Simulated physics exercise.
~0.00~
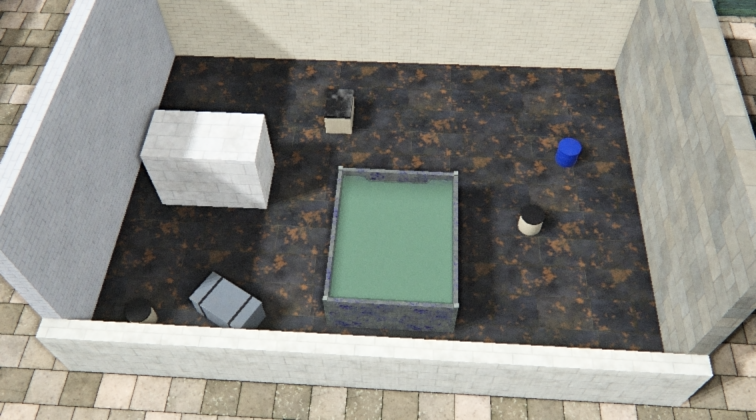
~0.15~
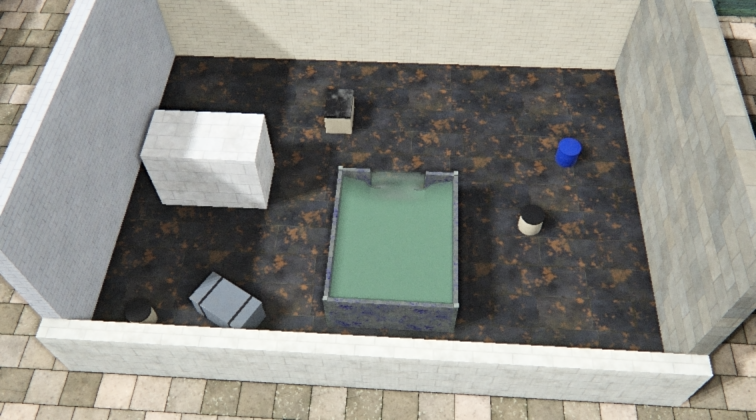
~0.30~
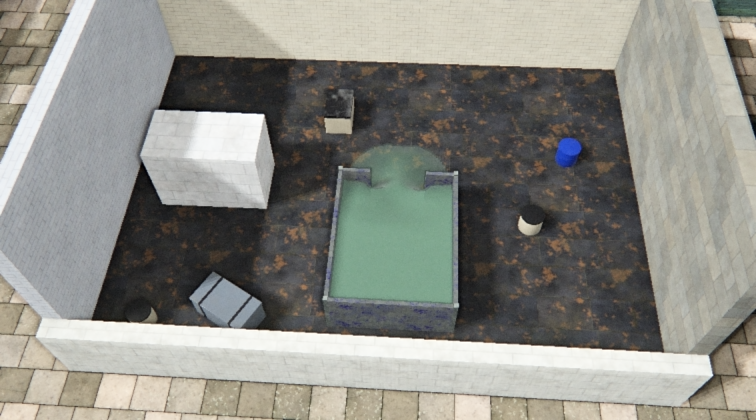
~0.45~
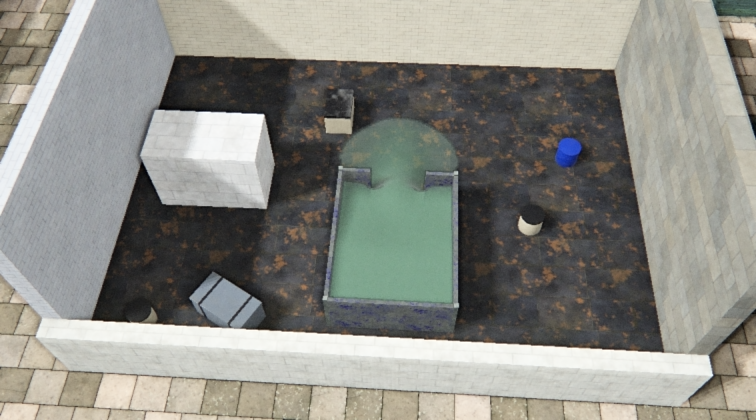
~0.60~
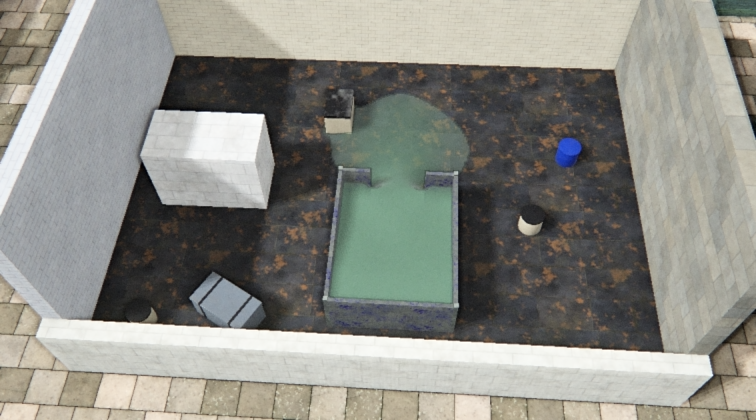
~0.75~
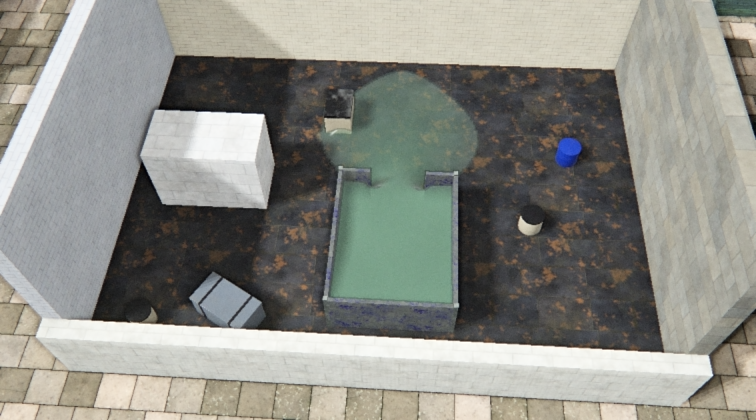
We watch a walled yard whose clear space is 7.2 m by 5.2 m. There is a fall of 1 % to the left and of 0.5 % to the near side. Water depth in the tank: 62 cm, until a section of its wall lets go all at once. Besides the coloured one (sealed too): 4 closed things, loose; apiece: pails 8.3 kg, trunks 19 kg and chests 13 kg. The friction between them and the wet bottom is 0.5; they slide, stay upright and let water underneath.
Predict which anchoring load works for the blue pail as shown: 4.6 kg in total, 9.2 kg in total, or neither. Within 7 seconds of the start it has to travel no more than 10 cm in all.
Answer: Only 9.2 kg suffices.
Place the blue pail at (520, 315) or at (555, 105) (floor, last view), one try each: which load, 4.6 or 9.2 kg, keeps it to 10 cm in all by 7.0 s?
Try 1: Lesser mass sufficient. Try 2: Both insufficient.
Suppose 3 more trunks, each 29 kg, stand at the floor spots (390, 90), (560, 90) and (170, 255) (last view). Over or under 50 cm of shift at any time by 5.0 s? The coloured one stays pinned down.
Results, in sequence: Exceeded / exceeded / not exceeded.
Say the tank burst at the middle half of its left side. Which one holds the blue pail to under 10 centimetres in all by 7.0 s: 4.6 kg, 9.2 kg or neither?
Answer: The small one.
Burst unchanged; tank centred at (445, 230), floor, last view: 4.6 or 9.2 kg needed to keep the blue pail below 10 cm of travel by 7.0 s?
For that case: Heavier one only.
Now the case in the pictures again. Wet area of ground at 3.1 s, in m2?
Roughly 19 m2.
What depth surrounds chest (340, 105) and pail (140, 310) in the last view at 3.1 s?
11 and 0 cm.
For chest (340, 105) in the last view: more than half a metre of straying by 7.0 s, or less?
Beyond the mark.
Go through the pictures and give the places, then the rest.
The first frame shows the blue pail at (570, 147) rests on the ground; water covers 2.9 m2; 0 of 5 have shifted.
The second frame shows the blue pail at (570, 147) rests on the ground; 3.4 m2 under water; 0 of 5 have shifted.
The third frame shows the blue pail at (570, 147) rests on the ground; 4.1 m2 under water; 0 of 5 have shifted.
The fourth frame shows the blue pail at (570, 147), on the bottom; 4.9 m2 under water; 0 of 5 have shifted.
The fifth frame shows the blue pail at (570, 147) rests on the ground; water covers 5.9 m2; 0 of 5 have shifted.
The sixth frame shows the blue pail at (570, 147) rests on the ground; 7.0 m2 under water; 0 of 5 have shifted.
After 1.4 s the blue pail would be 0 cm from its start with 4.6 kg and 0 cm from its start with 9.2 kg; 0 cm of water round it then.
After 3.1 s the blue pail would be 0 cm from its start with 4.6 kg and 0 cm from its start with 9.2 kg; 1 cm of water round it then.
After 4.9 s the blue pail would be 16 cm from its start with 4.6 kg and 0 cm from its start with 9.2 kg; 4 cm of water round it then.
After 7.0 s the blue pail would be 52 cm from its start with 4.6 kg and 0 cm from its start with 9.2 kg; 4 cm of water round it then.
